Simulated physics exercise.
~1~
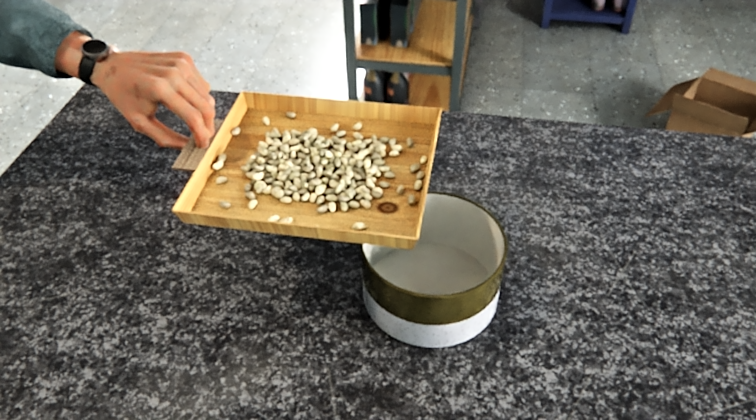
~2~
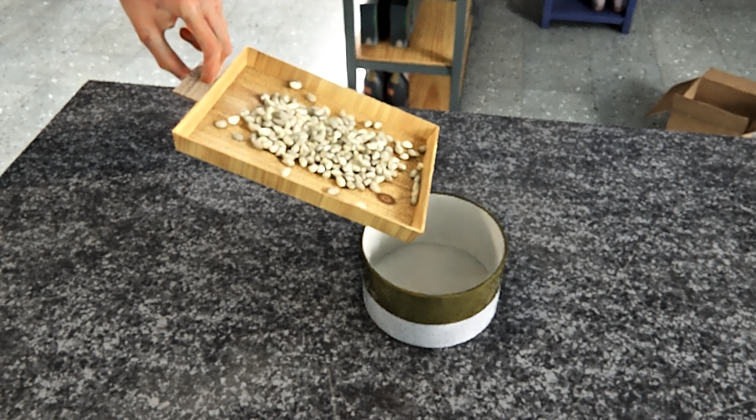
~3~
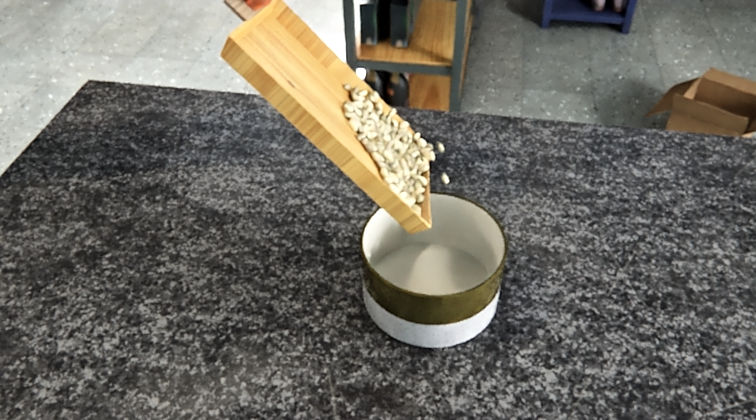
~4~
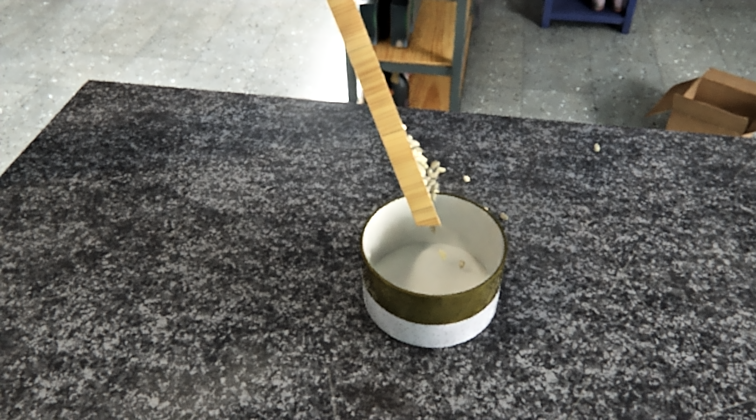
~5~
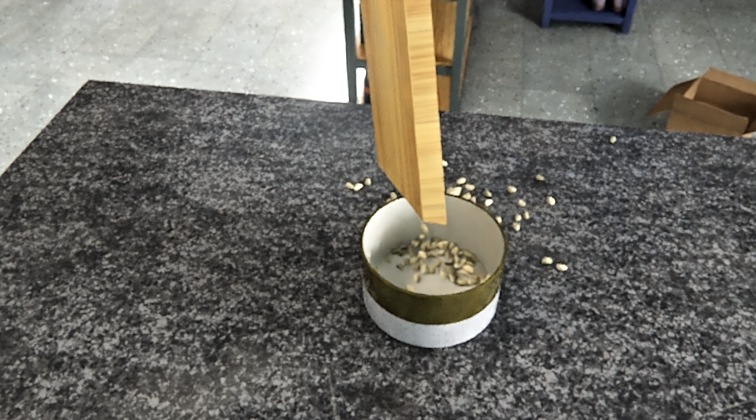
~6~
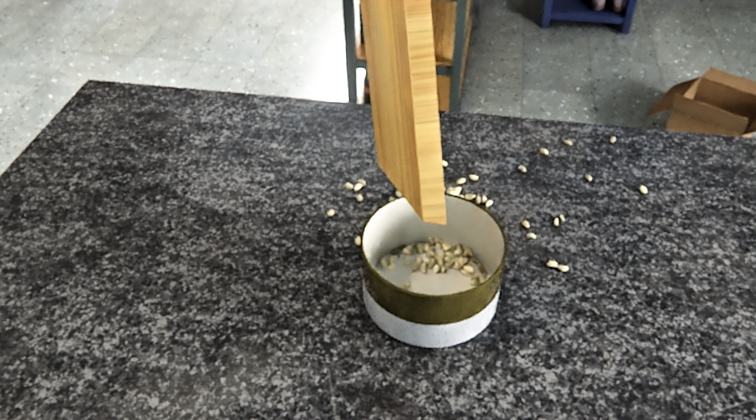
Hand tipping a wooden tray of pale beans steeply over a round pot, some landing inside and many scattering across the dark table.
